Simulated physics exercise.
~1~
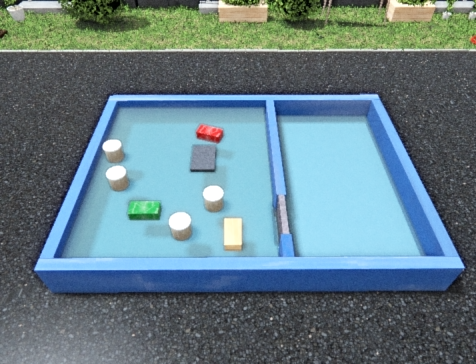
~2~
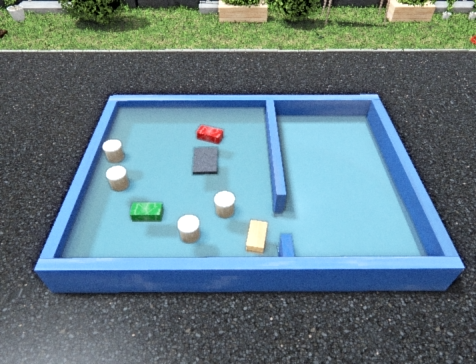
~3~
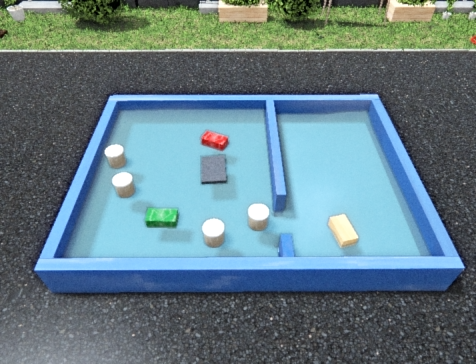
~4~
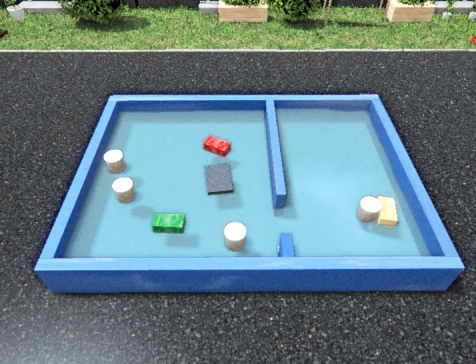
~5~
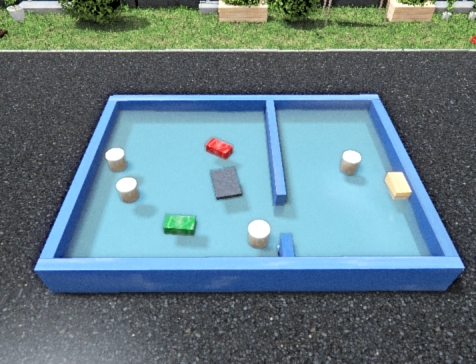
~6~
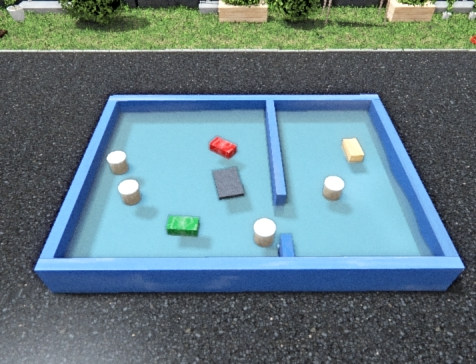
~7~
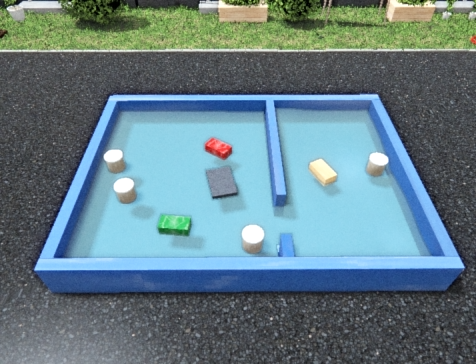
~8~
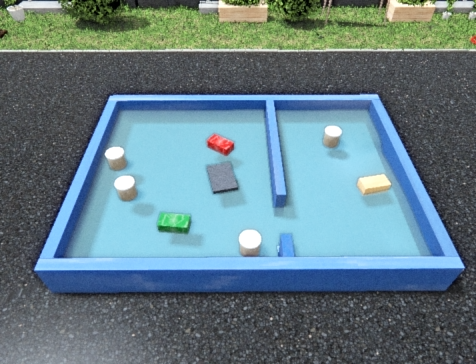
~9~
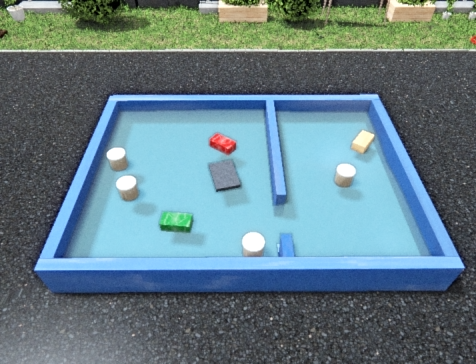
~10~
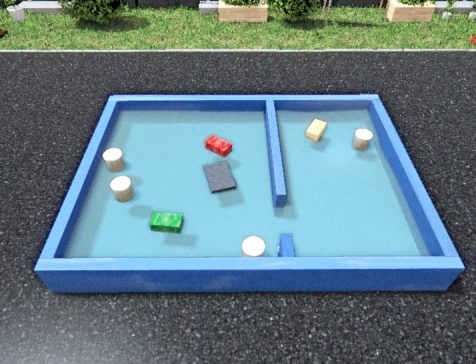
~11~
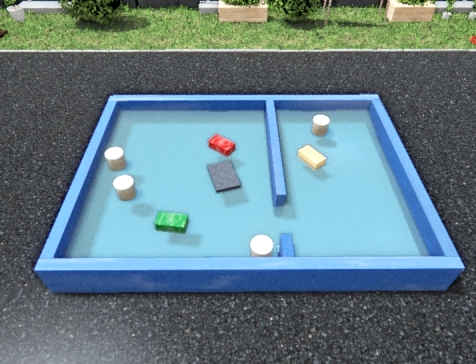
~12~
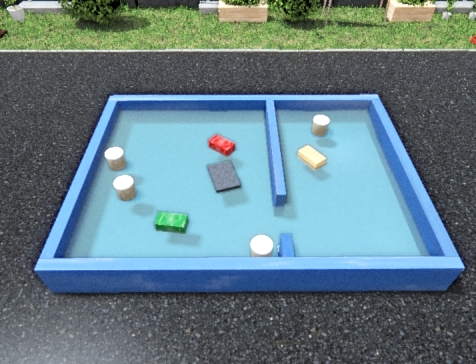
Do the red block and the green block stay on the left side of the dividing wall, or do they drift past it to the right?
Both stay on the left side. The red block and the green block shift only a little and are still floating there at the end.
Blue divided basin on dark paving, a yellow block and one white pail drifting through the gap and circling on the right.
